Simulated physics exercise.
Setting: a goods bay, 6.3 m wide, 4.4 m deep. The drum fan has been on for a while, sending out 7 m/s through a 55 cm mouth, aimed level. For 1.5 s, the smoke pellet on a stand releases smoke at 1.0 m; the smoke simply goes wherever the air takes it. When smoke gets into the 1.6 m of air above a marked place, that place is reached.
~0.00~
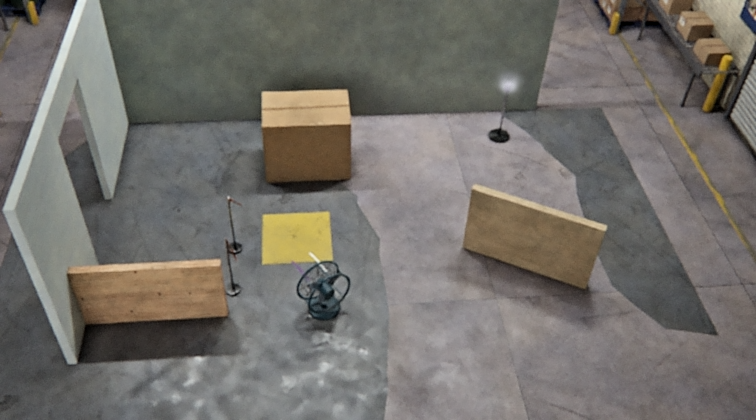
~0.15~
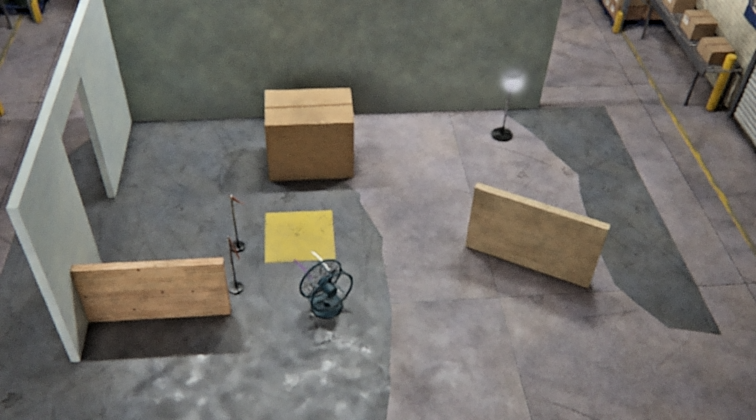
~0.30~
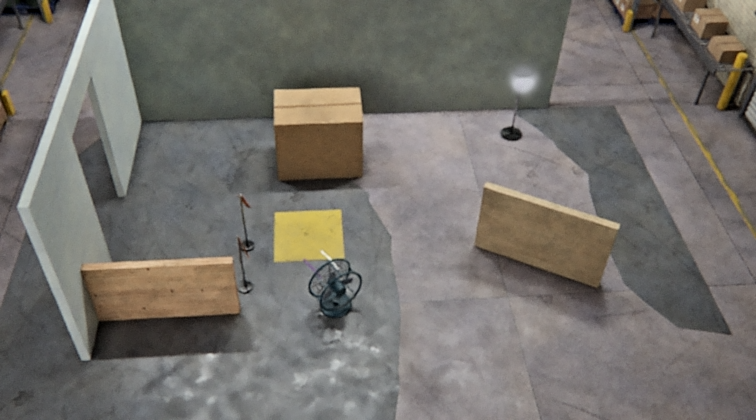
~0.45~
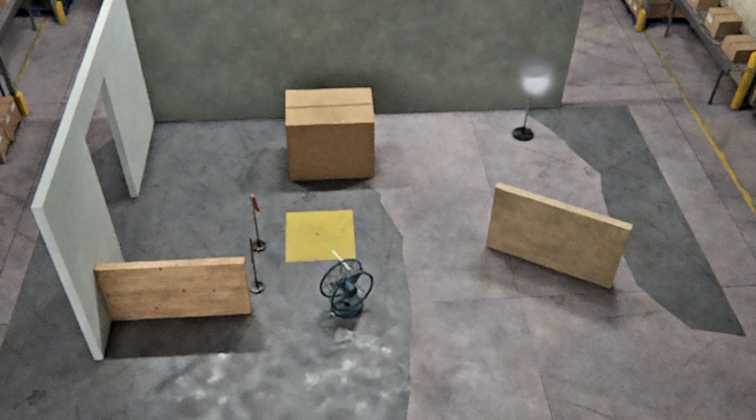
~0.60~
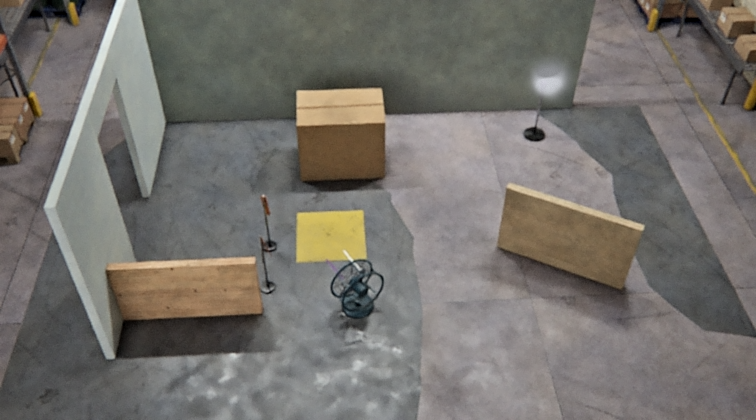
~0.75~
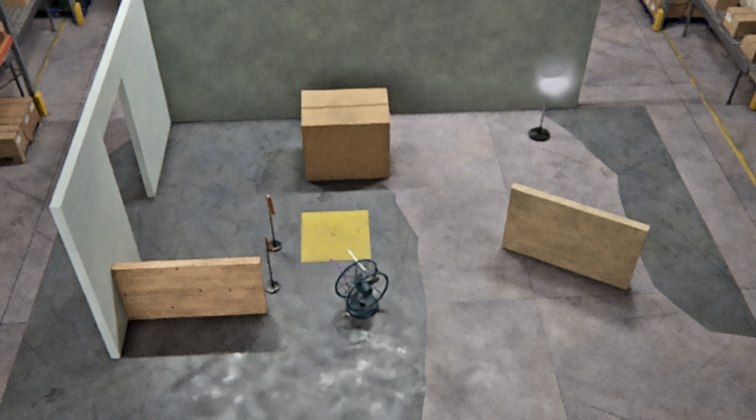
At first, a drum fan stands near a yellow square in a goods bay, with a carton, screens and ribbons around it and a small pale puff above a stand at the back. The puff grows slightly and stays over the stand, while the whole view drifts gently, shifting everything right.
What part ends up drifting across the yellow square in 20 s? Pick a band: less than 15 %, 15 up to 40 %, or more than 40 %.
The band is less than 15 %.
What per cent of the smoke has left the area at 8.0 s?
Near 80 %.
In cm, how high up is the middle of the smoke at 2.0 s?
Middle height: Approx. 100 cm.
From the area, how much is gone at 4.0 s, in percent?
Estimate: Close to 20 %.
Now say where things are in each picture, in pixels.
In the first picture, the smoke is thickest near (509, 83), the smoke pellet on a stand stands at (507, 94) and the drum fan is at (324, 287).
In the second picture, the smoke is thickest near (513, 81) and the yellow square is centred on (300, 236).
In the third picture, the smoke is thickest near (523, 79) and a ribbon ends at (249, 207).
In the fourth picture, the smoke is thickest near (536, 79), the top of a large carton is at (329, 106) and the top of a screen is at (169, 264).
In the fifth picture, the smoke is thickest near (548, 79).
In the sixth picture, the smoke is thickest near (554, 79) and a ribbon ends at (273, 214).
By 2.0 s, 0 % has passed over the yellow square; 0 % has left the area, and the middle of the rest is near (565, 75).
By 4.0 s, 0 % has passed over the yellow square; 20 % has left the area, and the middle of the rest is near (600, 66).
By 8.0 s, 0 % has passed over the yellow square; 79 % has left the area, and the middle of the rest is near (615, 63).
By 20.0 s, 0 % has passed over the yellow square; 99 % has left the area.
